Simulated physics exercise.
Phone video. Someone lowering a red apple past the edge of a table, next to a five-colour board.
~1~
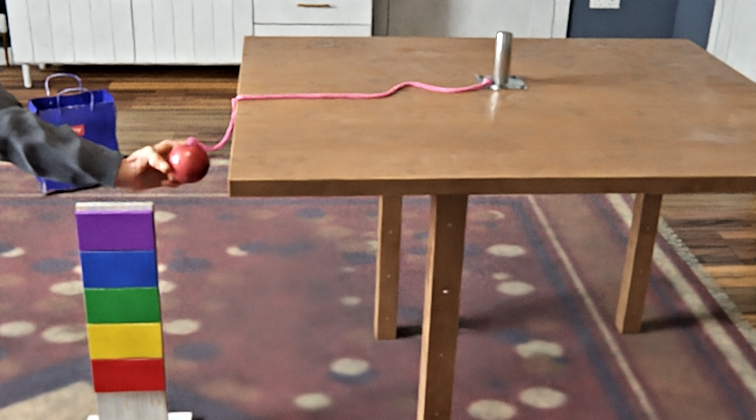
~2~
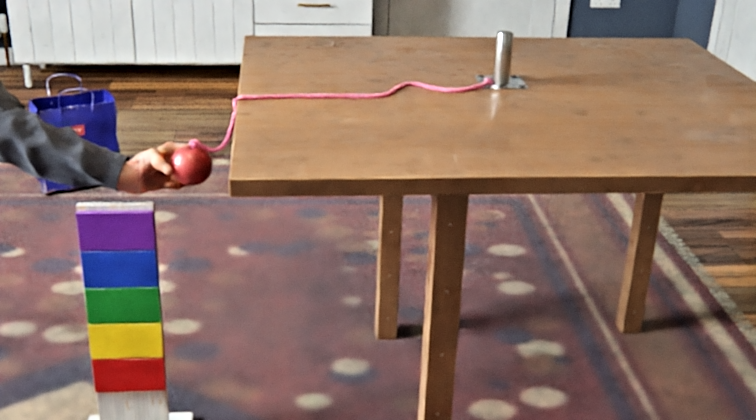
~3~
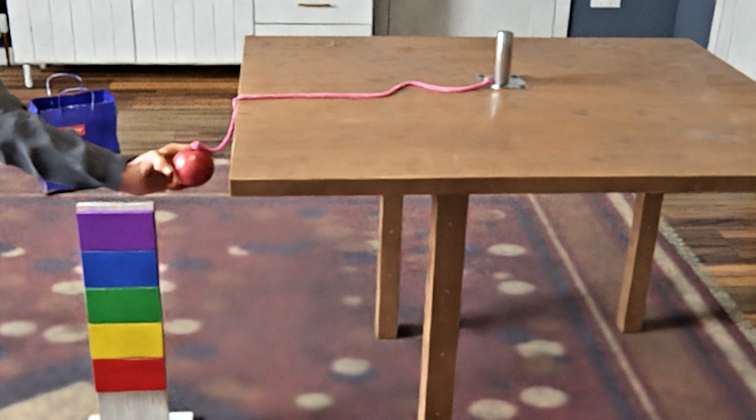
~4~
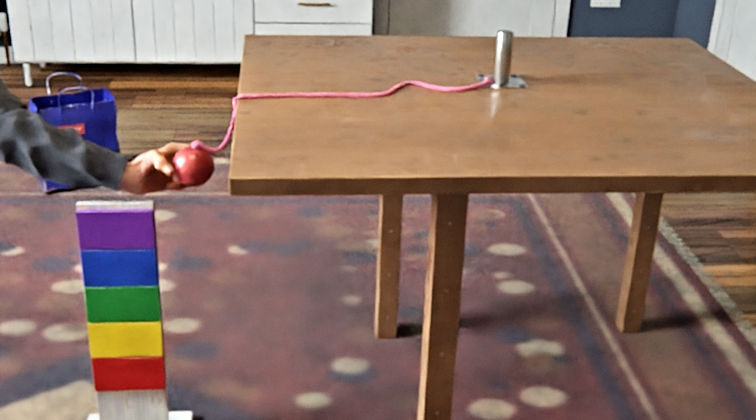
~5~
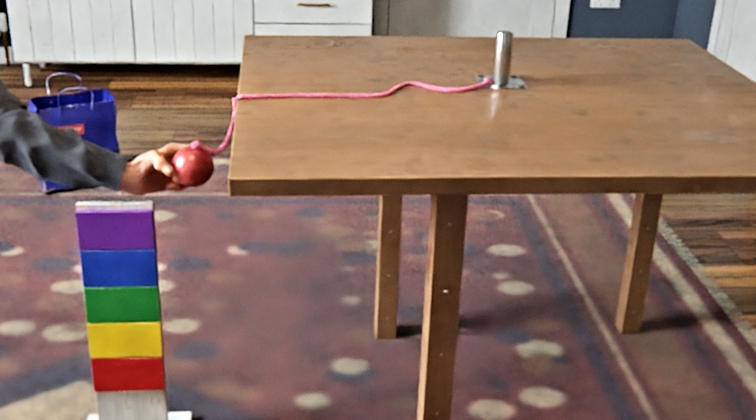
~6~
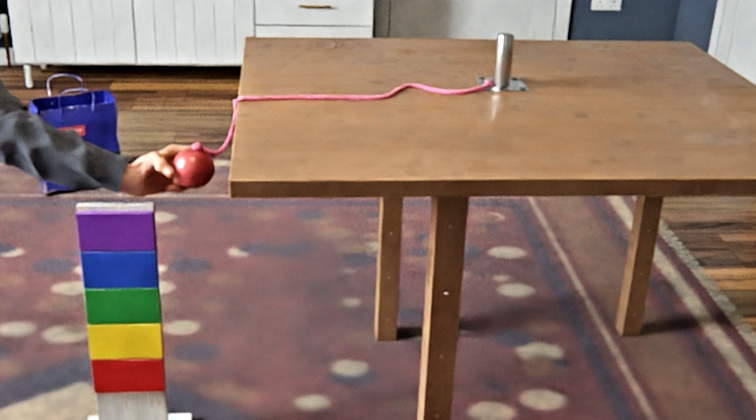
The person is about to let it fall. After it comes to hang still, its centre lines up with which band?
It lines up with purple.
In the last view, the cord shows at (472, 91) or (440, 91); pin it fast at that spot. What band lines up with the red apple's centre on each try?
Purple, then purple.
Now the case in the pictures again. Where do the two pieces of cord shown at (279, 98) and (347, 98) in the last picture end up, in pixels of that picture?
End positions: About (243, 99) and about (310, 94).
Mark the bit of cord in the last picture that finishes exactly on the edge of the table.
Go for the one at (272, 99).
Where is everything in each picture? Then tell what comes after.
Red apple (189, 163); purple (115, 232); blue (119, 270); green (122, 307); yellow (125, 342); red (128, 376), in the first frame.
Red apple (191, 165); cord through (473, 88) (416, 84) (367, 97) (299, 97) (236, 110), in the second frame.
Red apple (193, 166), in the third frame.
Red apple (194, 166); cord through (473, 87) (416, 84) (367, 96) (299, 96) (236, 108), in the fourth frame.
Red apple (193, 166), in the fifth frame.
Red apple (194, 168); cord through (474, 90) (416, 86) (367, 98) (299, 98) (237, 111), in the sixth frame.
Soon after, apple near (268, 220); level with purple.
After that, apple near (234, 230); level with purple.
In the end, apple near (244, 230); level with purple. Its middle rests at the purple band.
